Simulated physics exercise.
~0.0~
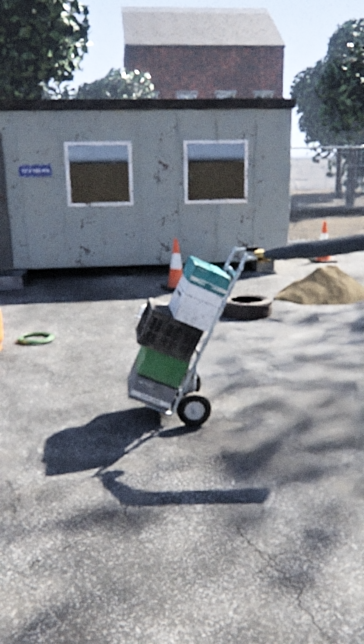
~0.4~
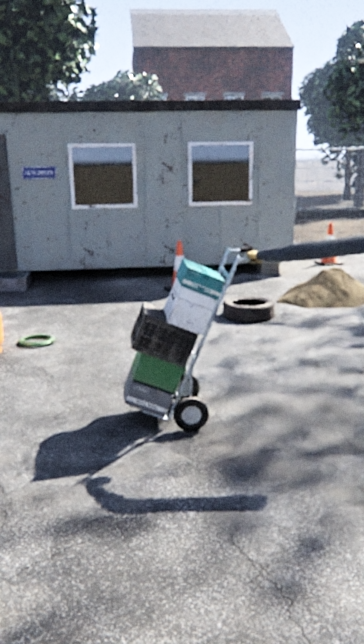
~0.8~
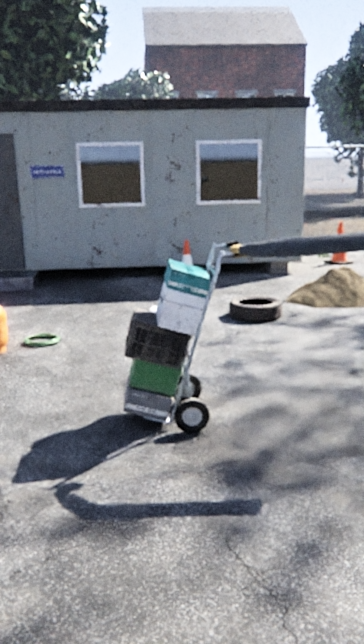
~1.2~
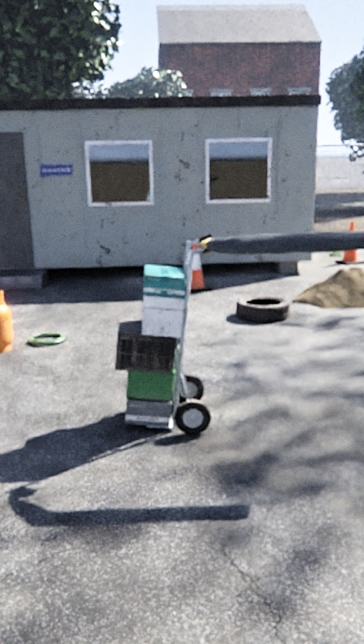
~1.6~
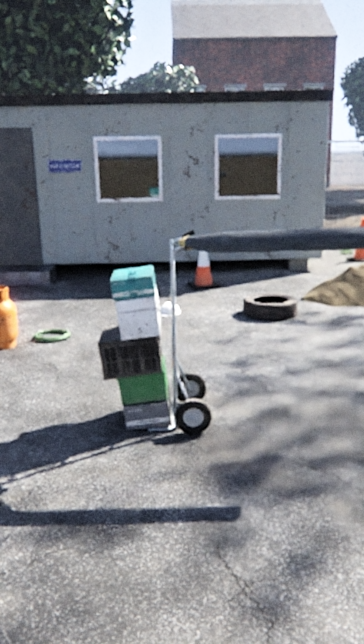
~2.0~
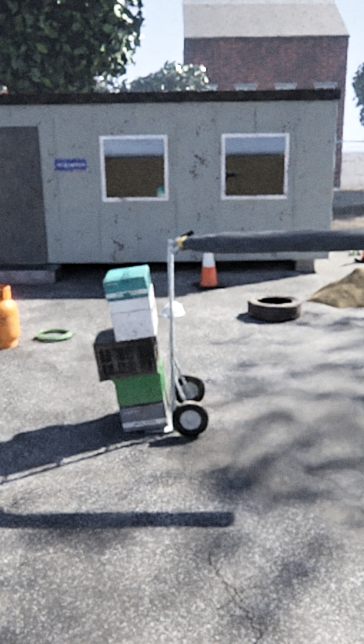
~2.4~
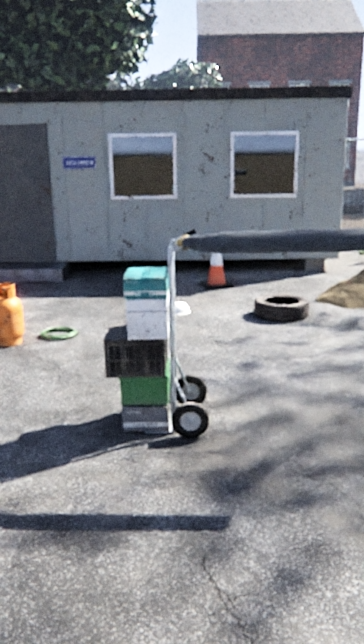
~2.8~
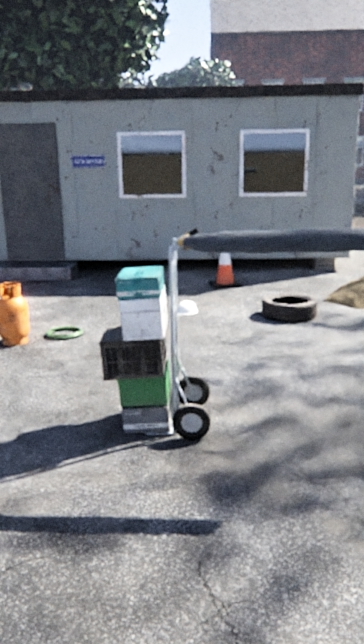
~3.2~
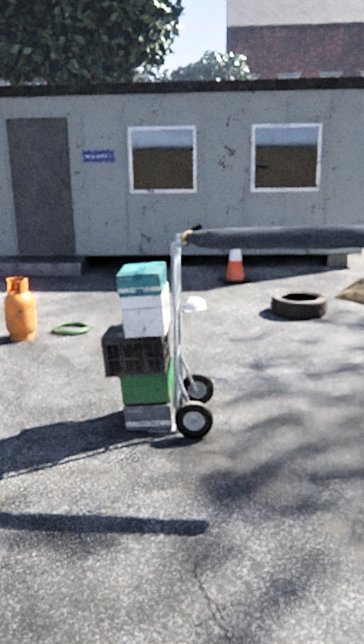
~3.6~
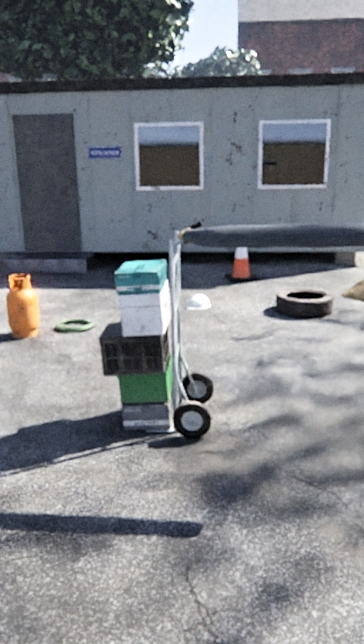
Loaded hand truck swinging upright on sunlit tarmac, its stack of boxes and crates rocking slightly before settling, all still in place.
